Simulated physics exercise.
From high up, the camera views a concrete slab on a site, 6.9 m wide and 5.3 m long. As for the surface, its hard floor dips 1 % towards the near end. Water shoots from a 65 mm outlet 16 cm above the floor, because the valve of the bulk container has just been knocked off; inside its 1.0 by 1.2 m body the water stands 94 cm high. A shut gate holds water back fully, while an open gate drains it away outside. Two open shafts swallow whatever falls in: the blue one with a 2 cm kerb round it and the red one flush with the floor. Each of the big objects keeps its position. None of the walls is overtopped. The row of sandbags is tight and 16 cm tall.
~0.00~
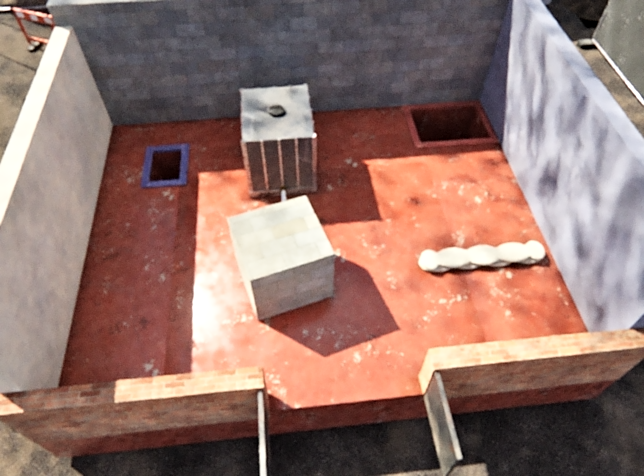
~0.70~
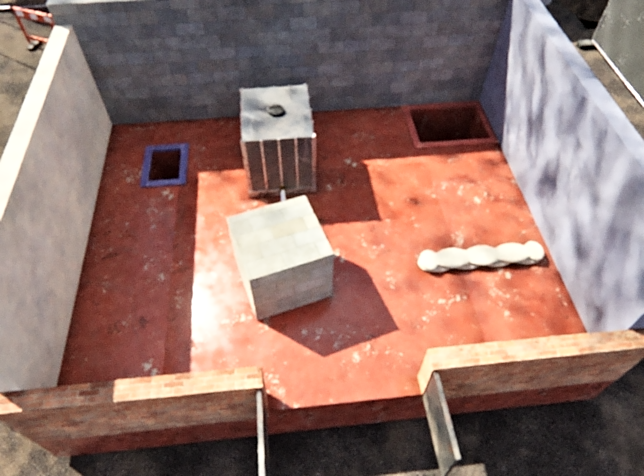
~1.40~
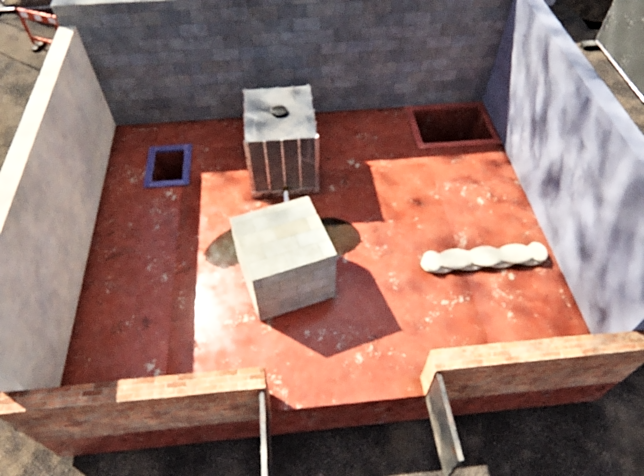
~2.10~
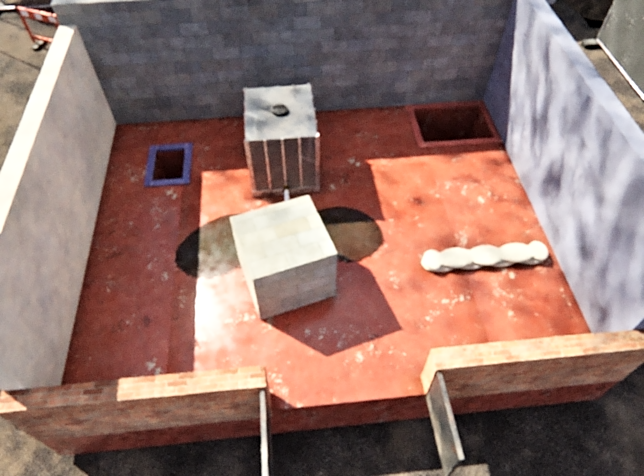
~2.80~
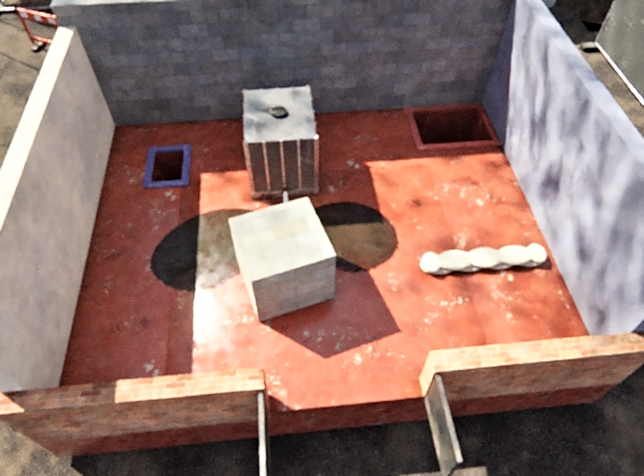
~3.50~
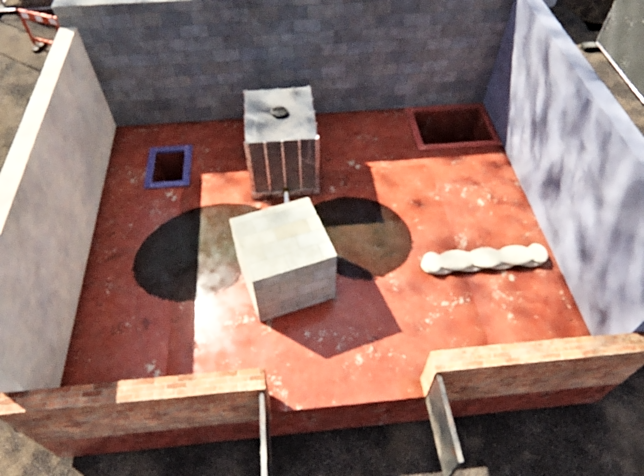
At first, the red walled floor looks dry around a pale block standing in front of a ribbed container with a short spout. Then dark water appears on both sides of the block and spreads outward to left and right, widening into two broad, rounded patches while the objects stay still.
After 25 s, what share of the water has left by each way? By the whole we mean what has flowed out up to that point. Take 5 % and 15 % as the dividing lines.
Shares: Gate: From 5 to 15 %; blue pit: Under 5 %; red pit: Less than 5 %.
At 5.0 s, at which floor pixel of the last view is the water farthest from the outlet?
Near (108, 285).
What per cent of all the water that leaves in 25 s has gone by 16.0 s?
I'd say some 5 per cent by then.
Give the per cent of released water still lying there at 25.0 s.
Roughly 90 percent of it is still there.
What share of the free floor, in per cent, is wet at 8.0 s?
About 25 percent.
After 5.0 s water covers 15 % of the floor and is deepest (4 cm) near (295, 240); gone so far, the gate 0 %, the blue pit 0 %, the red pit 0 %.
After 8.0 s water covers 25 % of the floor and is deepest (4 cm) near (295, 240); gone so far, the gate 0 %, the blue pit 0 %, the red pit 0 %.
After 12.0 s water covers 35 % of the floor and is deepest (4 cm) near (295, 240); gone so far, the gate 0 %, the blue pit 0 %, the red pit 0 %.
After 16.0 s water covers 45 % of the floor and is deepest (5 cm) near (295, 240); gone so far, the gate 1 %, the blue pit 0 %, the red pit 0 %.
After 25.0 s water covers 55 % of the floor and is deepest (5 cm) near (295, 240); gone so far, the gate 9 %, the blue pit 0 %, the red pit 0 %.
